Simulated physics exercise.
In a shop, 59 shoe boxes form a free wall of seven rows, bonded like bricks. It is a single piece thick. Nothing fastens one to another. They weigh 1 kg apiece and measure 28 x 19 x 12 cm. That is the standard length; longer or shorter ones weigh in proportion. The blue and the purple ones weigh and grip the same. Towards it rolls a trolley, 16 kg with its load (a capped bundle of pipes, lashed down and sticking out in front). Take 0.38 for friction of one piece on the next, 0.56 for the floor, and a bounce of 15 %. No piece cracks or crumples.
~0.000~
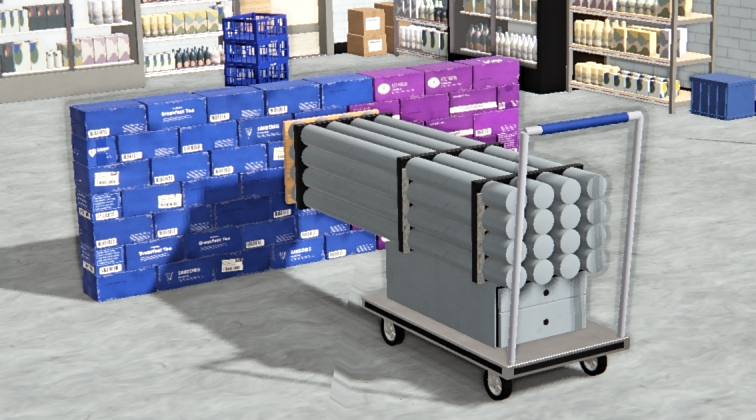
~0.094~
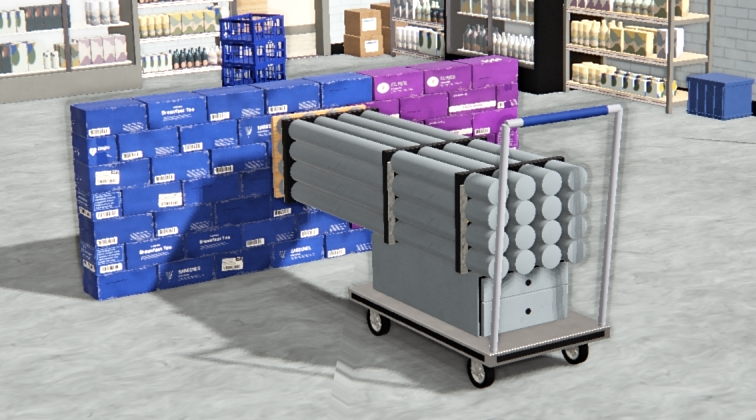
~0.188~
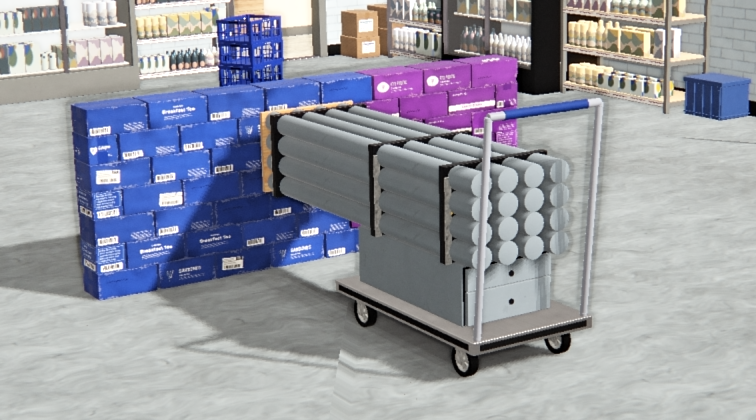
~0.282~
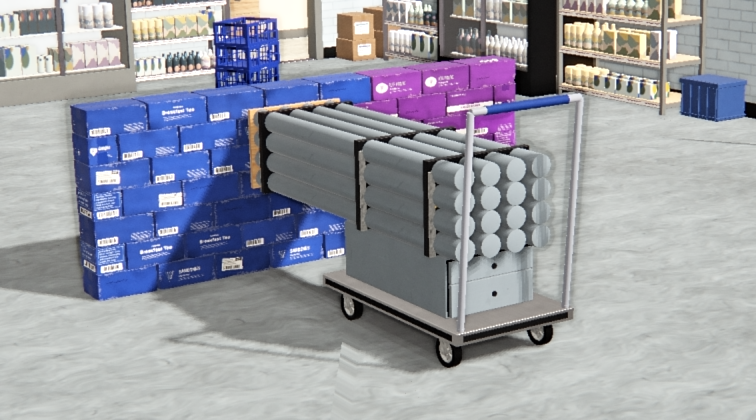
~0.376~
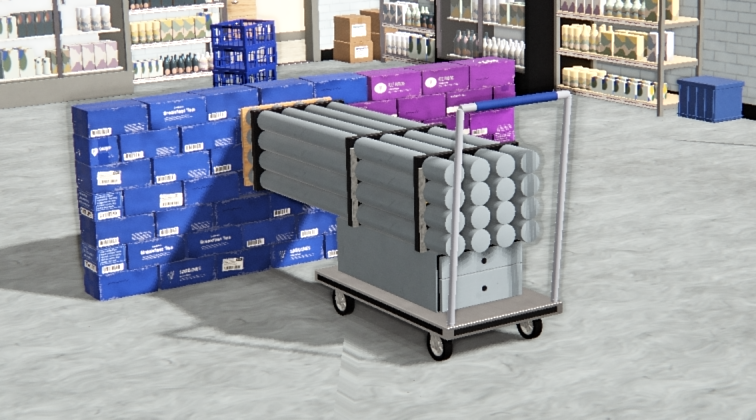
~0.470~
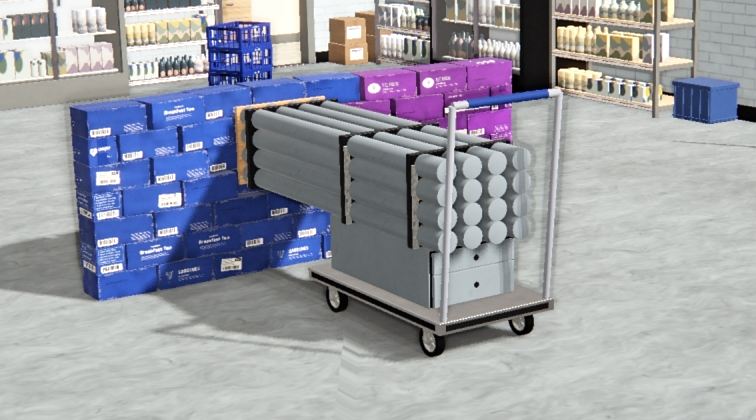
The clip opens on a trolley carrying a strapped bundle of grey pipes, standing just short of a wall of blue and purple boxes. It rolls steadily left toward the wall, closing the gap until the bundle's front end meets the boxes and pushes some upper ones slightly back, with none falling.
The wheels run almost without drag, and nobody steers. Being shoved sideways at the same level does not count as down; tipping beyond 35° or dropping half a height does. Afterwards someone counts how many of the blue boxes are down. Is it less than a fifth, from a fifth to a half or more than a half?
It comes to from a fifth to a half.
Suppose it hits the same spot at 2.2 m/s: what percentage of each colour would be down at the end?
In that case blue 30, purple 10 per cent.
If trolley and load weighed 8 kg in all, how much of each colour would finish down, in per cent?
Then blue 0, purple 0 per cent.
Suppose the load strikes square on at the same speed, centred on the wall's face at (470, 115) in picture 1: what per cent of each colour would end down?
In that case blue 0, purple 60 per cent.
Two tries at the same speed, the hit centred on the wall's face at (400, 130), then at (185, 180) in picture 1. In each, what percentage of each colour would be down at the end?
Blue 10 then 0, purple 40 then 0 per cent.
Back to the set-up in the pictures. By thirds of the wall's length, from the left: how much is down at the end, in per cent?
In per cent: Left 20, middle 50, right 0.
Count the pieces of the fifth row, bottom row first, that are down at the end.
3 from that row.
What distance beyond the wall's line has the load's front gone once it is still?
Roughly 15 cm.
After 0.70 s, load 13 cm past the wall's line, stopped; none of the 35 blue boxes down (0 of 59 in all colours); top blue box leaning 9°; top purple box leaning 9°.
After 1.04 s, load 13 cm past the wall's line, stopped; 11 of the 35 blue boxes down (13 of 59 in all colours); top blue box leaning 37°, 9 cm lower; top purple box leaning 36°.
After 1.26 s, load 13 cm past the wall's line, stopped; 12 of the 35 blue boxes down (14 of 59 in all colours); top blue box on its side; top purple box leaning 58°, 33 cm lower.
After 1.60 s, load 13 cm past the wall's line, stopped; 12 of the 35 blue boxes down (14 of 59 in all colours); top blue box on its side; top purple box on its side.
At rest (3.2 s), load 13 cm past the wall's line, stopped; 12 of the 35 blue boxes down (14 of 59 in all colours); top blue box on its side; top purple box upside down. That is 34 per cent. As the last picture would show them, middles, top blue box near (234, 208), top purple box near (340, 195).
